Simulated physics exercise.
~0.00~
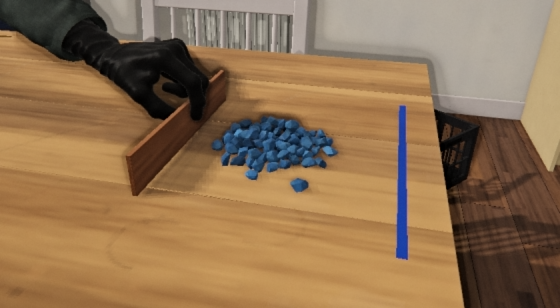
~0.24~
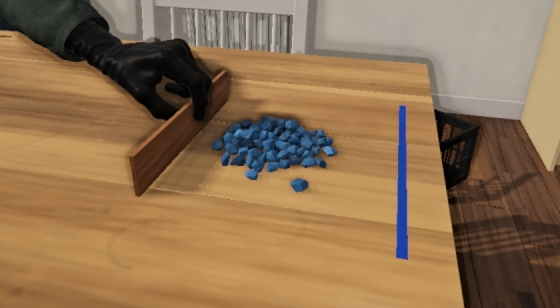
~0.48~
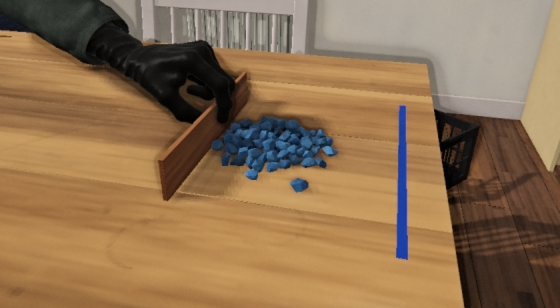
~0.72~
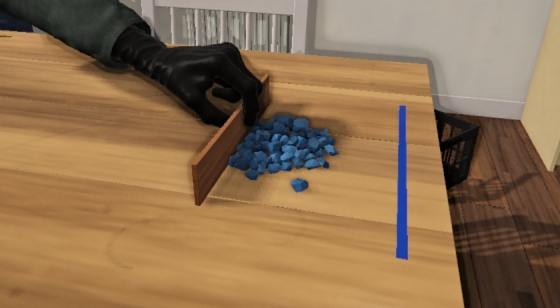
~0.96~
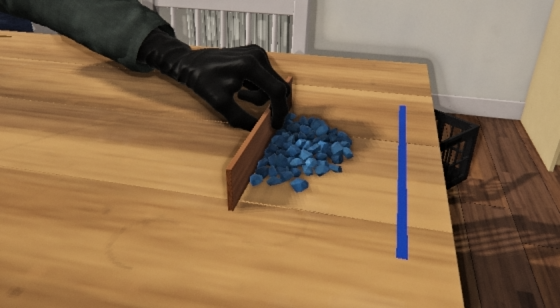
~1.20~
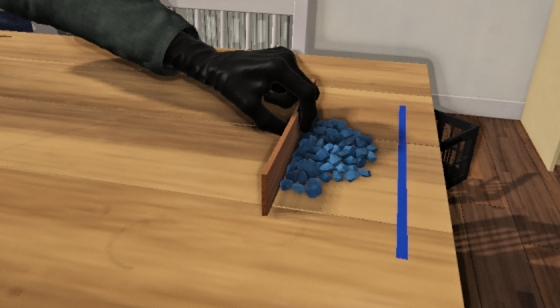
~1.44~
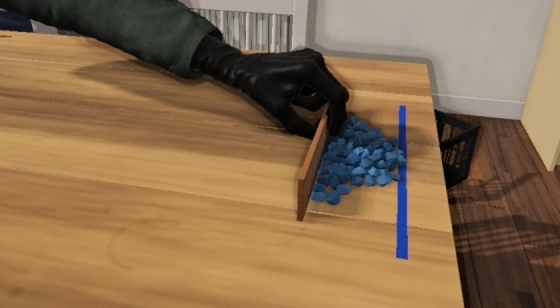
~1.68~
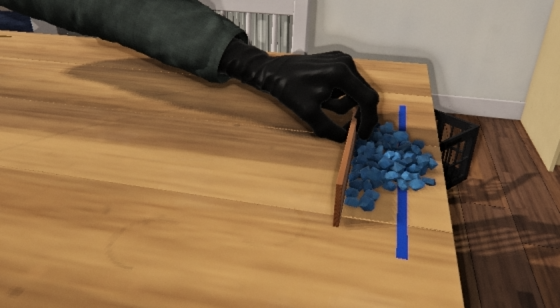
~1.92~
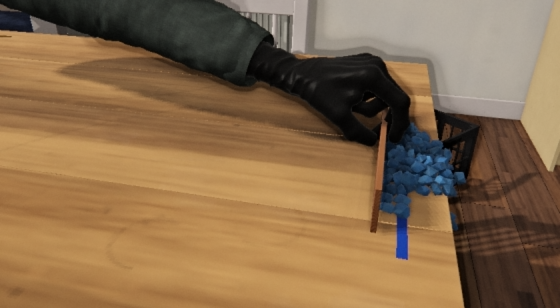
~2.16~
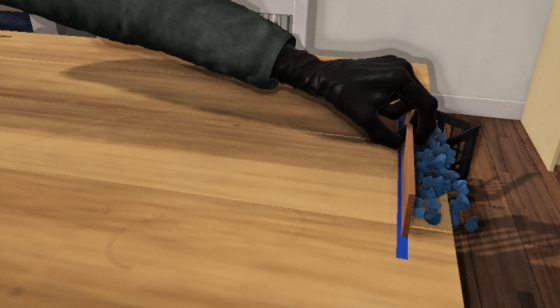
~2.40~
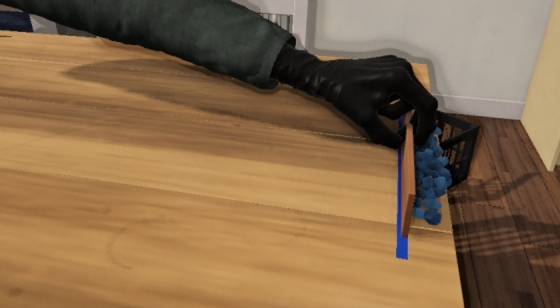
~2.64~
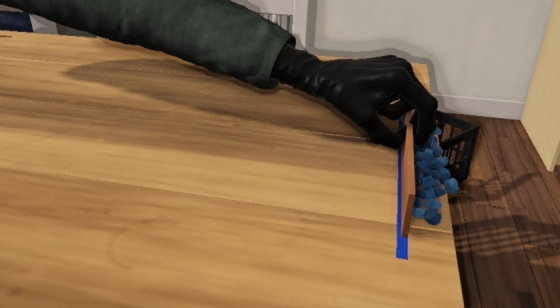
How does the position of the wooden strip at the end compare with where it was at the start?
At the start the wooden strip stands well to the left of the blue tape, behind the pile. By the end it has moved right and stands at the tape, near the table's right edge.
